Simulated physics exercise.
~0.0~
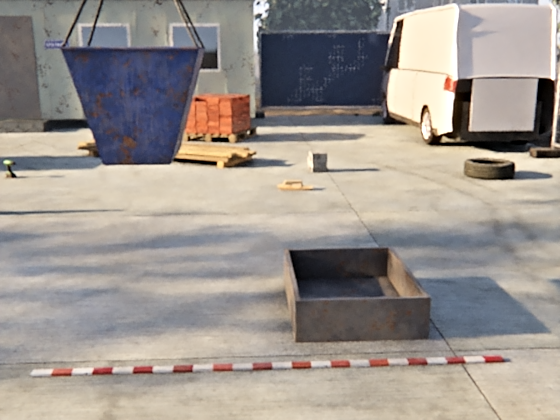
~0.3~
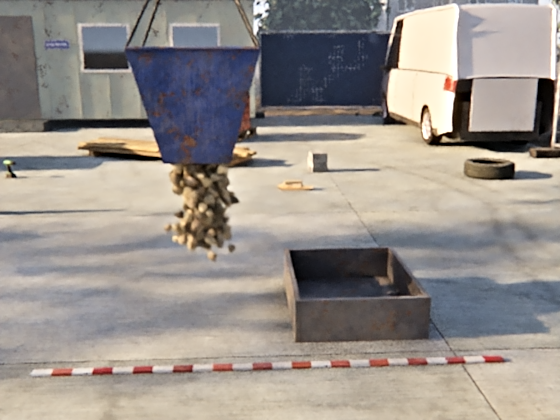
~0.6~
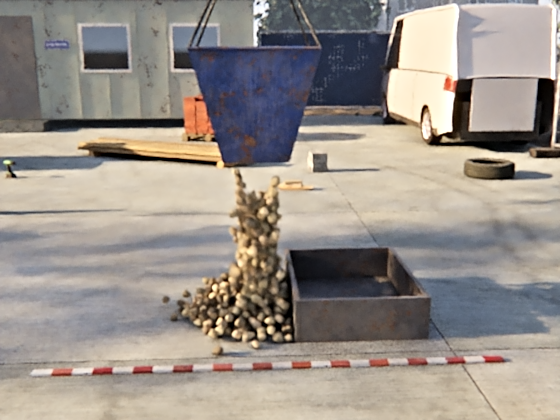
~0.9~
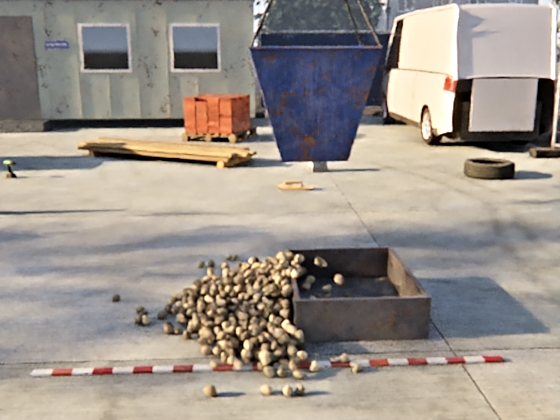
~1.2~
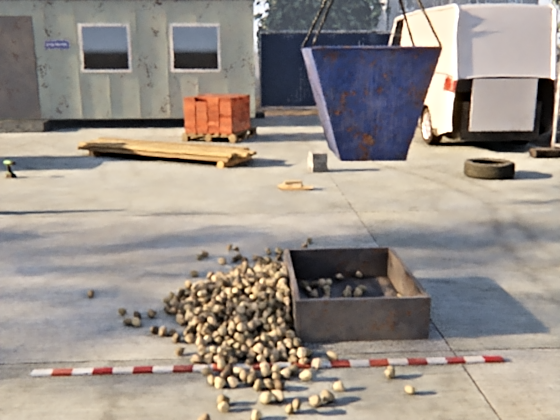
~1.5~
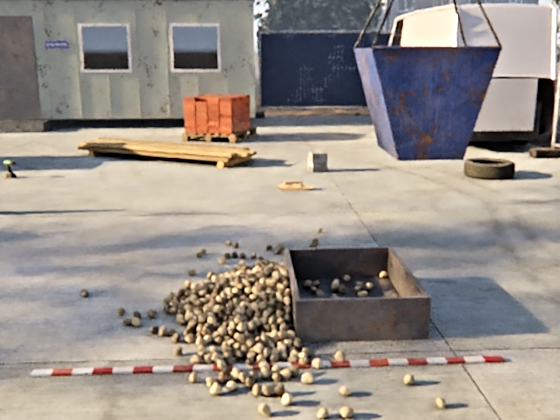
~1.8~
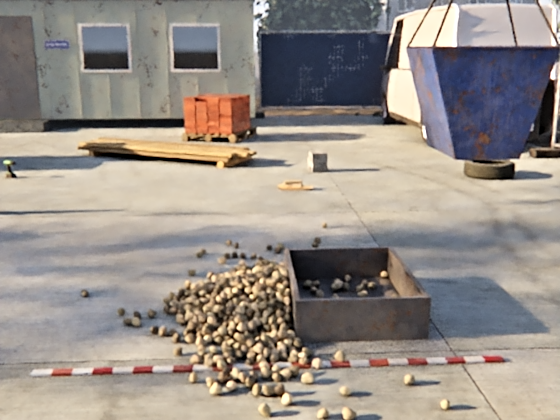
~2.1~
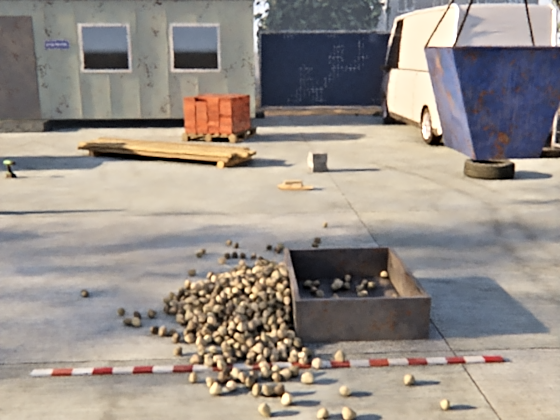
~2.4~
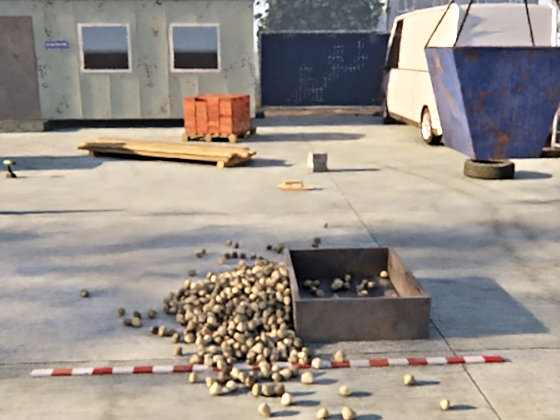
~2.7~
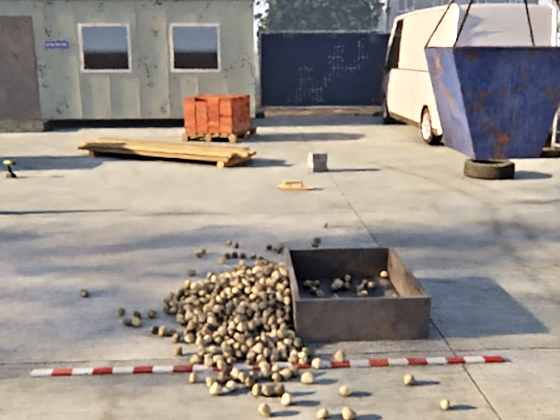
In this clip, a blue skip hanging from cables moves right across a concrete yard, dropping rounded stones that pile up mostly left of an open bin and scatter over a striped pole. A few settle inside the bin, while the emptied skip stops at the right.
